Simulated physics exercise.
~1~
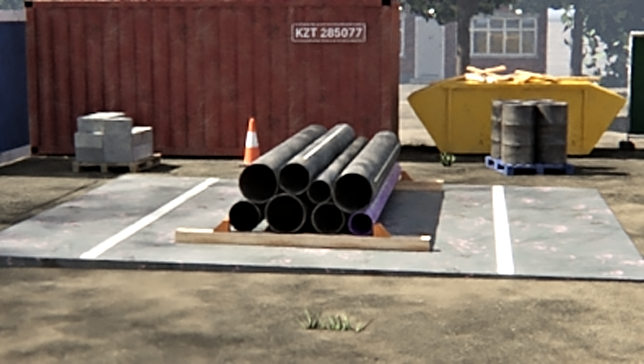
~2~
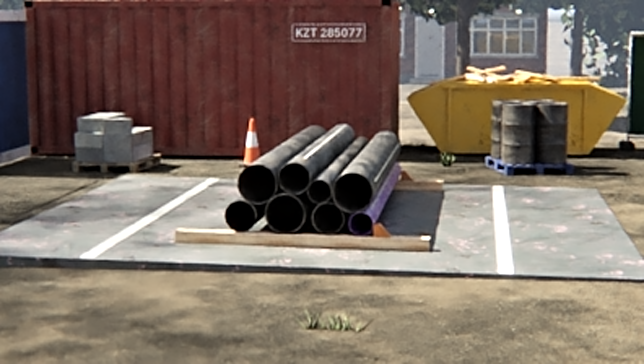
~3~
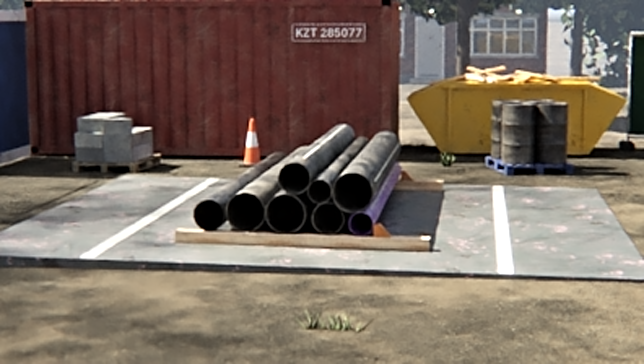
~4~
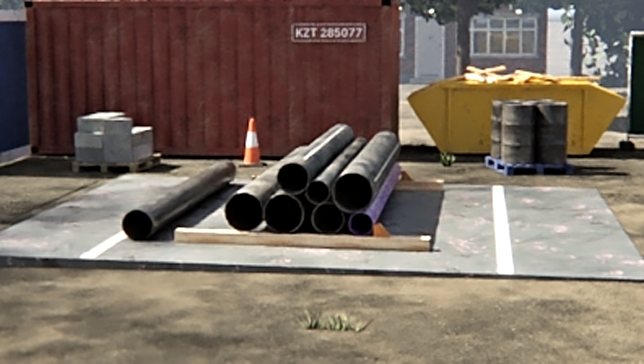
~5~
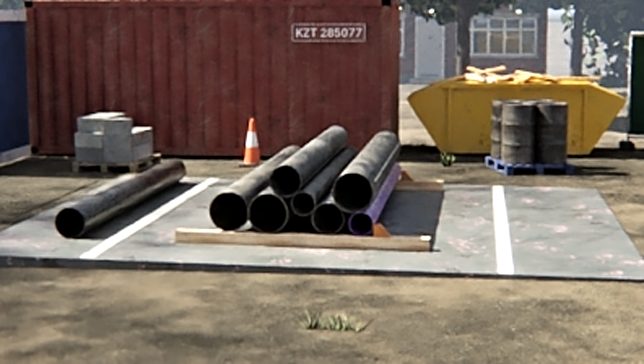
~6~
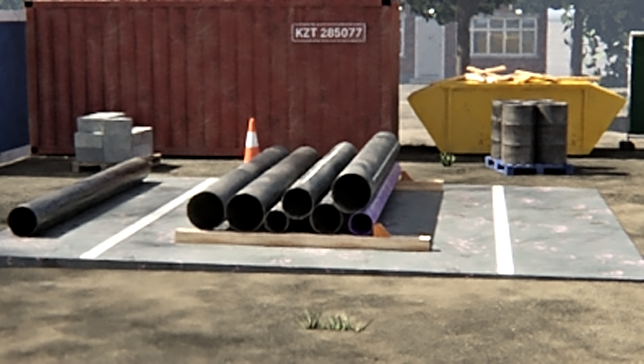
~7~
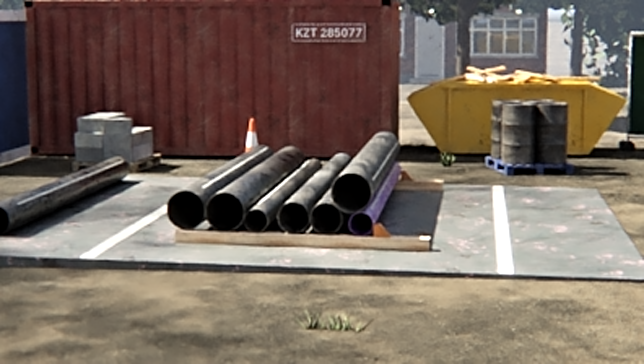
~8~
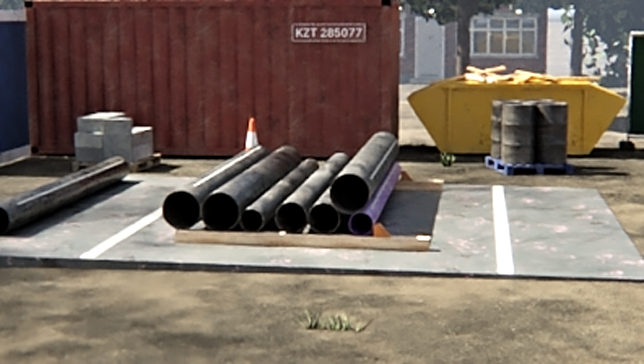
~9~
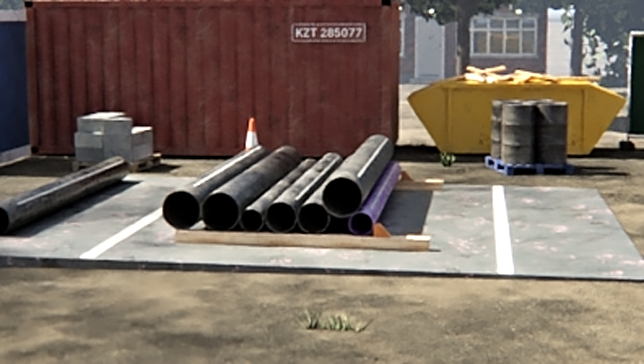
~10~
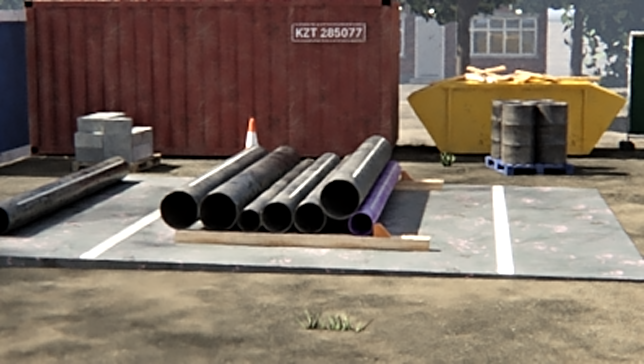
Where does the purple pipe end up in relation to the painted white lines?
The purple pipe ends up between the two white lines, still resting on the bearers at the right side of the group.
